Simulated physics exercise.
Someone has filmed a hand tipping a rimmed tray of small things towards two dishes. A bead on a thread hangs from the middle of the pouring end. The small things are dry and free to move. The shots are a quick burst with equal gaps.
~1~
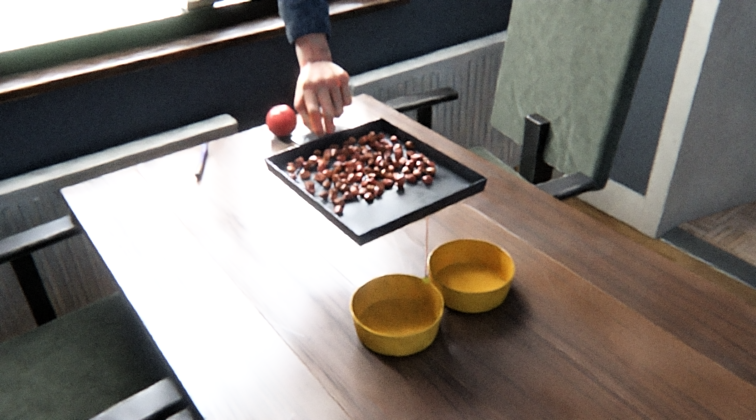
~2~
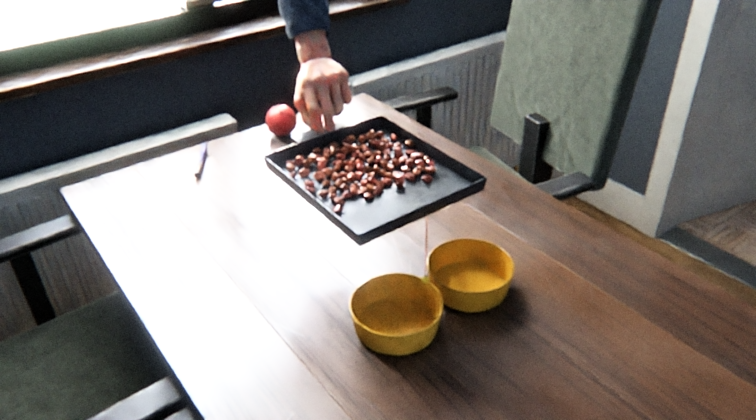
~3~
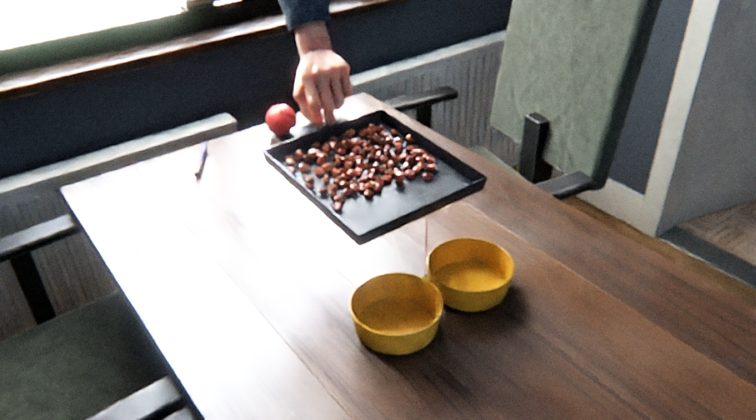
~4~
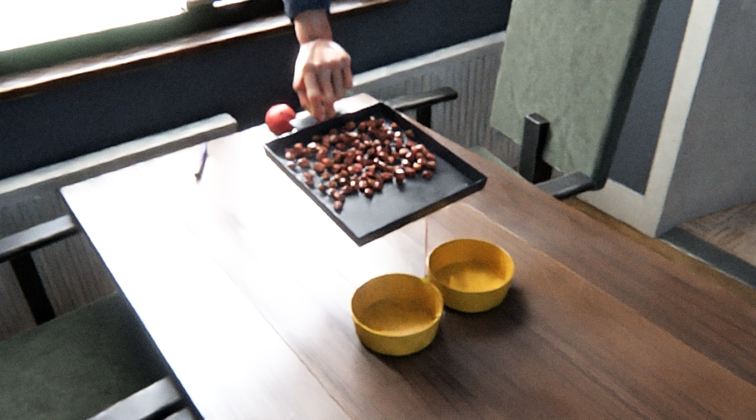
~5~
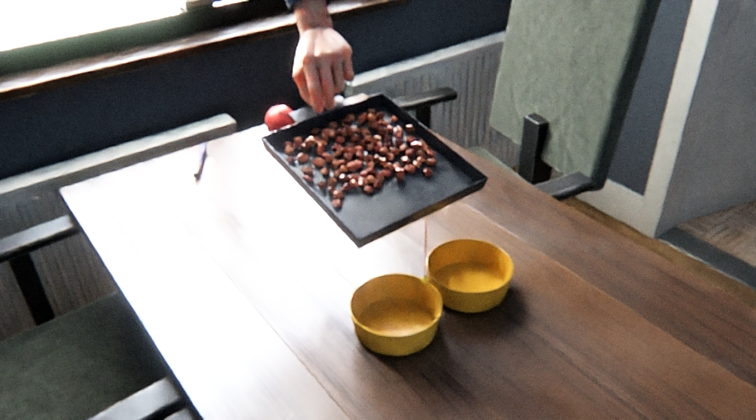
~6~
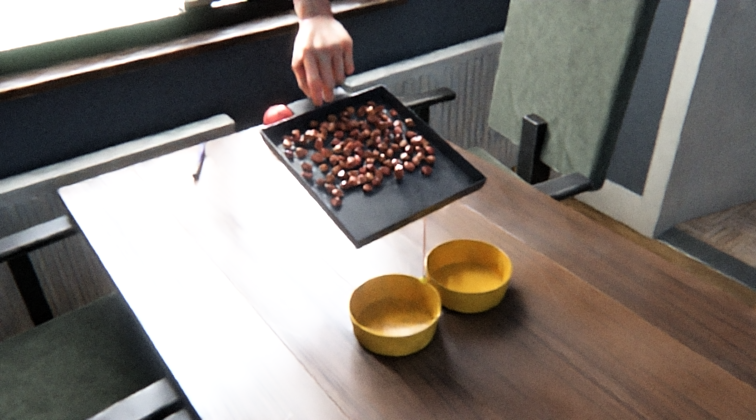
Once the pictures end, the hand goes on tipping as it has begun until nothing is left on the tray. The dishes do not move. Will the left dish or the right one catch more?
More goes to the left dish.
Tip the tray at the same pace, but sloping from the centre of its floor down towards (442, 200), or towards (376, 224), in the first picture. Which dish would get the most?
One: The dish on the right. Two: The left one.
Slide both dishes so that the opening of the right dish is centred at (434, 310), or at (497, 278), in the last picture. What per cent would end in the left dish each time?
In turn 20 and 70 in a hundred.
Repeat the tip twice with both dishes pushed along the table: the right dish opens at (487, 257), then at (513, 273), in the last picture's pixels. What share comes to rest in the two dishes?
The first gives 30 %, the second 70 %.
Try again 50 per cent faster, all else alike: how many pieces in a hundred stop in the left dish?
Roughly 40 in a hundred.
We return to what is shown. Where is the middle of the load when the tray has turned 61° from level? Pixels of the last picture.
Close to (405, 213).
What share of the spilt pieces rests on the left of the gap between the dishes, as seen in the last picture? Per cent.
Roughly 30 in a hundred.
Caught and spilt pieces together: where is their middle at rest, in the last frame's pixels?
Roughly at (414, 337).
Just after the last frame, tray tipped steeply; almost all on the tray; about a tenth in the air.
A moment on, tray tipped past a quarter turn; roughly half on the tray; roughly a quarter in the left dish; roughly a quarter outside both; about a tenth in the air.
Further on, tray tipped past a quarter turn; roughly half in the left dish; roughly half outside both.
When it is over, tray tipped past a quarter turn; roughly half in the left dish; not one in the right dish; roughly half outside both.
